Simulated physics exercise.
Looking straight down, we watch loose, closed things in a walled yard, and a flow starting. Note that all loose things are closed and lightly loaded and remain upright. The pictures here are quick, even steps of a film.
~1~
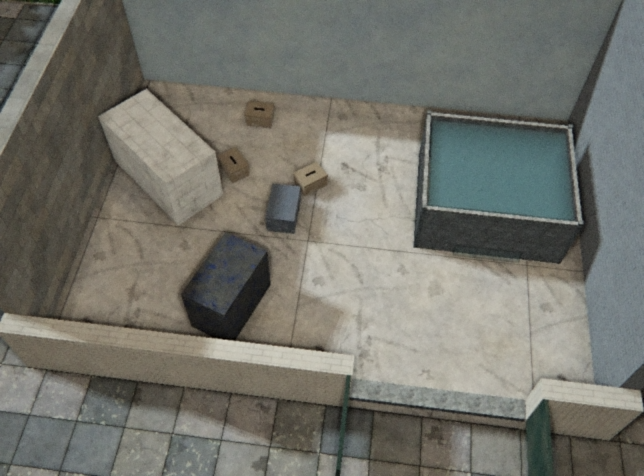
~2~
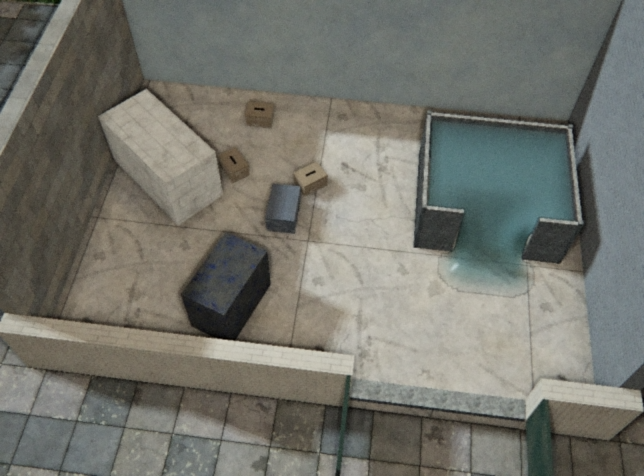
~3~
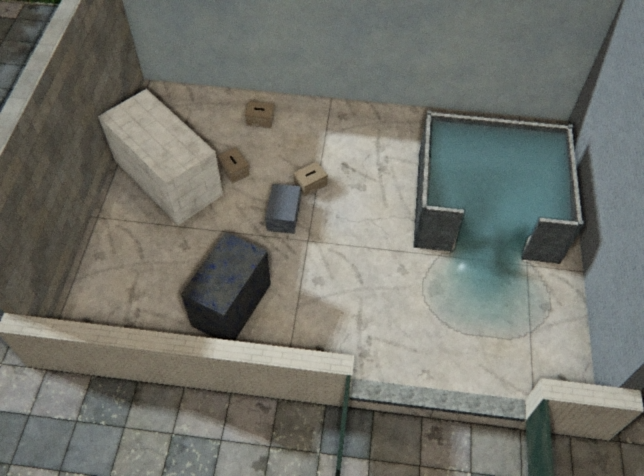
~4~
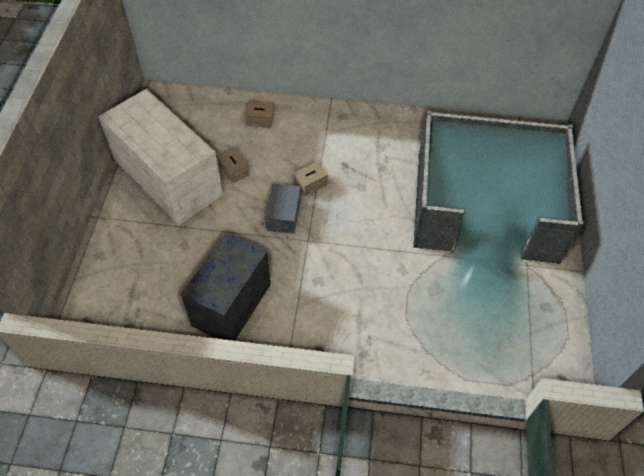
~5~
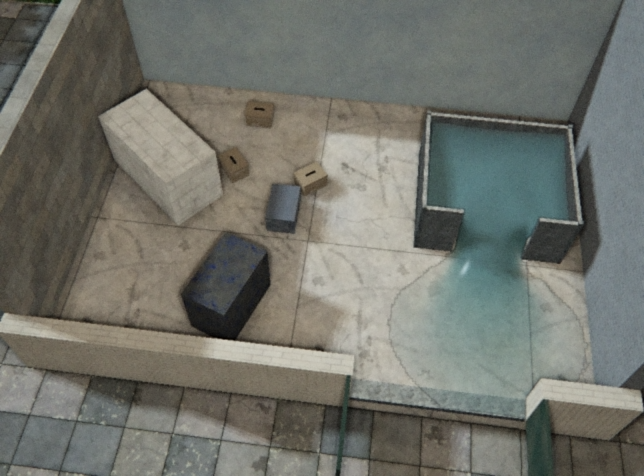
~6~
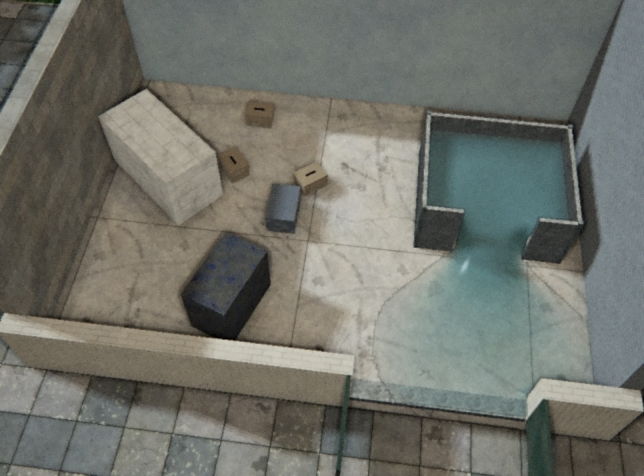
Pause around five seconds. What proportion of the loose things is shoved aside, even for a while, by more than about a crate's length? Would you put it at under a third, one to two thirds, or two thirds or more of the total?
I would put it at under a third of the total.
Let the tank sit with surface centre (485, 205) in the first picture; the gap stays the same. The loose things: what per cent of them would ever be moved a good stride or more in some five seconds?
Roughly 0 per cent.
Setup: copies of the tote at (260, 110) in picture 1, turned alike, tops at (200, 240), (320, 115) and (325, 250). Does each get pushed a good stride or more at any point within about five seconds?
Okay, in order the twins go nowhere much, nowhere much, nowhere much.
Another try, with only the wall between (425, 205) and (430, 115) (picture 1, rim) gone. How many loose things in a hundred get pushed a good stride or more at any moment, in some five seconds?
Near 80 in a hundred.
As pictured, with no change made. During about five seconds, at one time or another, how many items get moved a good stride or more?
That comes out at 0.
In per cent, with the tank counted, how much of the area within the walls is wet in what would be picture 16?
35 per cent.
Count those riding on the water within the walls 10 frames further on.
It comes to 0.
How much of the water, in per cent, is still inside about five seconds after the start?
Roughly 48 percent.
A moment on, 0 of 5 are well off their spots; 0 afloat.
Next, 0 of 5 are well off their spots; 0 afloat.
Later, 0 of 5 are well off their spots; 0 afloat.
In the end, 0 of 5 are well off their spots, and 0 have been at some point; 0 afloat.
